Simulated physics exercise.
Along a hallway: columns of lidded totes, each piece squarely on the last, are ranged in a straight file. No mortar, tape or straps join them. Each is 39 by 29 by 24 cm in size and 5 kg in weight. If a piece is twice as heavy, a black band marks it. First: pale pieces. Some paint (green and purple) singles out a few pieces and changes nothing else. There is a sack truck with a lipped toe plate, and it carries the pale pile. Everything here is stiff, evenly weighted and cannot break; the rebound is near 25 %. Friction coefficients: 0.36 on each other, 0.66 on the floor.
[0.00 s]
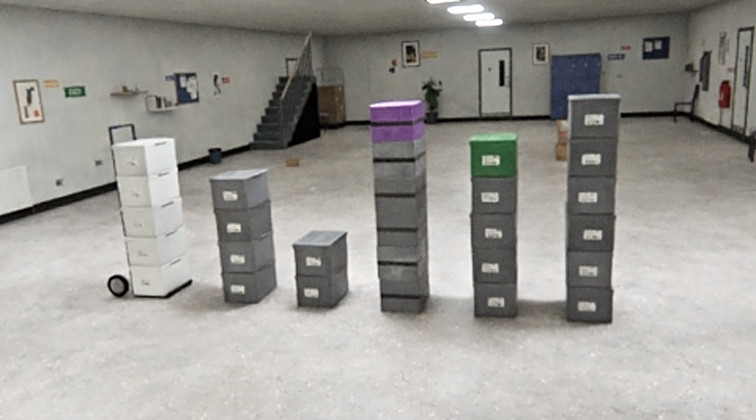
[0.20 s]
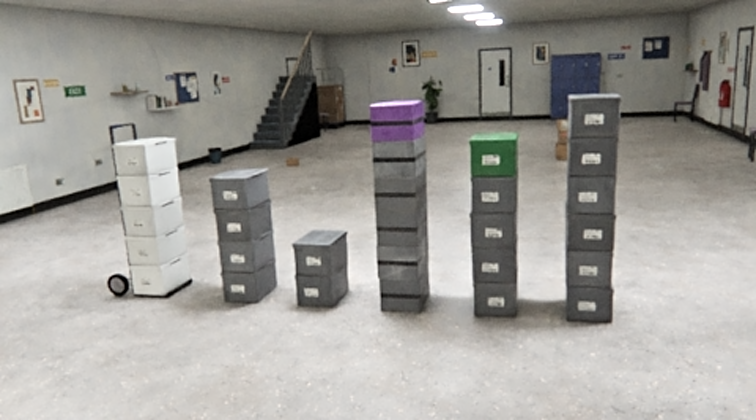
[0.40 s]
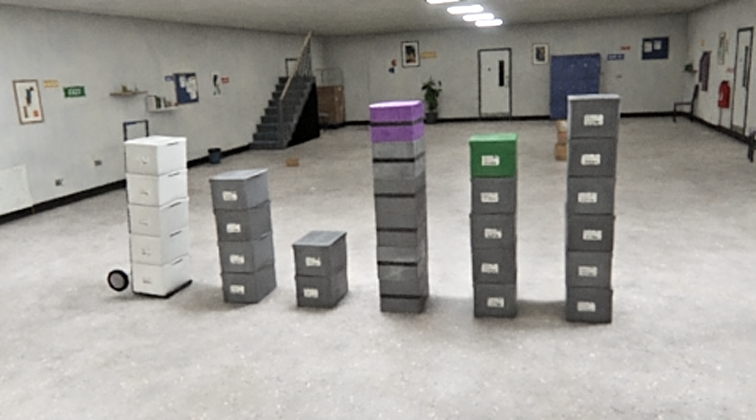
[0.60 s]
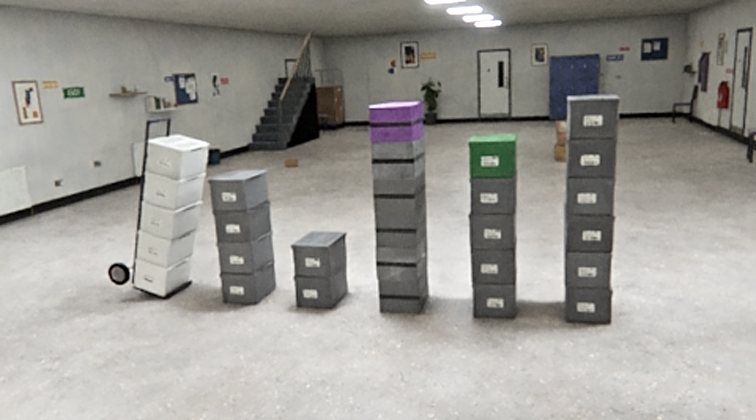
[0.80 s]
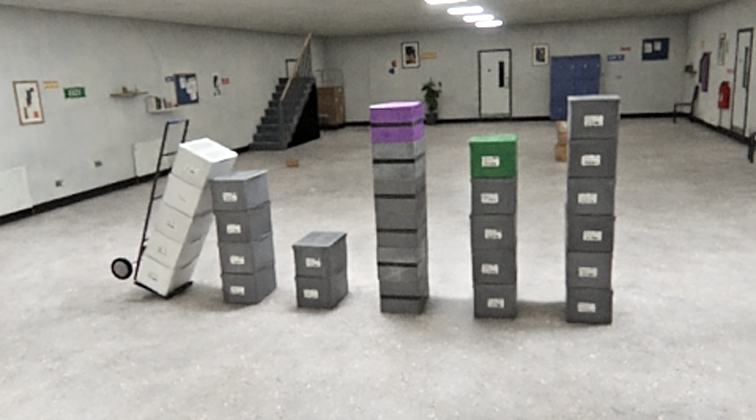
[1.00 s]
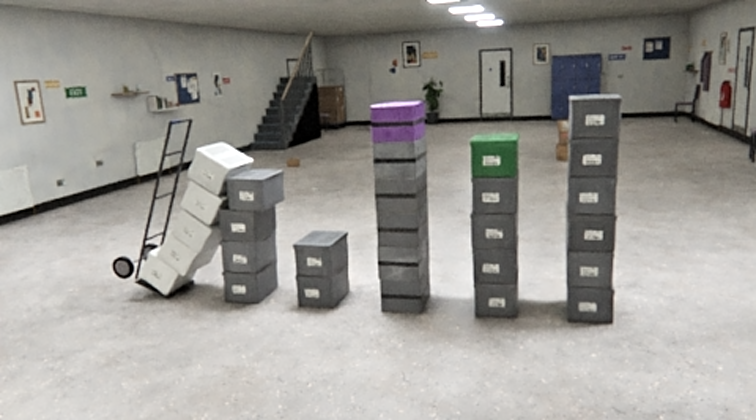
The video shows a row of stacked lidded totes in a large room as a sack truck at the left tilts rightward, its white stack leaning into the neighbouring grey stack and pushing that stack's top totes to the right.
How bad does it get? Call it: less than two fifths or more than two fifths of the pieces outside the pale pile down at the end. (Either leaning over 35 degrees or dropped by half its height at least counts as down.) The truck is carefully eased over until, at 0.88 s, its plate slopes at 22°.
Less than two fifths.
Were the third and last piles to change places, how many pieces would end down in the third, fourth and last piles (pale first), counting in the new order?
After the swap, the third pile would have 6 down, the fourth 6 and the last 1.
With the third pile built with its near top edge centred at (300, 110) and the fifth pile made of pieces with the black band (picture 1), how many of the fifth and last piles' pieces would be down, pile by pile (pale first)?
The fifth pile would have 5 down and the last pile 6.
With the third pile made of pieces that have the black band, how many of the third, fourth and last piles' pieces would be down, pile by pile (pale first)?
Pieces down: Third pile 1, fourth pile 0, last pile 0.
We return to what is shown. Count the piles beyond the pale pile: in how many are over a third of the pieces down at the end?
2.
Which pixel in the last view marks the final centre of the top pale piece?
Near (296, 228).
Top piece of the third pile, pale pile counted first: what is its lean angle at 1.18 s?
It leans around 0°.
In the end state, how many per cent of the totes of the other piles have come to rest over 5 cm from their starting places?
20 percent.
After 1.18 s, 5 of the pale pile down; none of the 23 other totes down, 4 disturbed.
After 1.70 s, 5 of the pale pile down; 4 of the 23 other totes down.
At rest (2.4 s), 5 of the pale pile down; 5 of the 23 other totes down; purple tote unmoved; green tote unmoved. That is 22 per cent. As the last picture would show them, middles, purple tote near (400, 121), green tote near (495, 155).
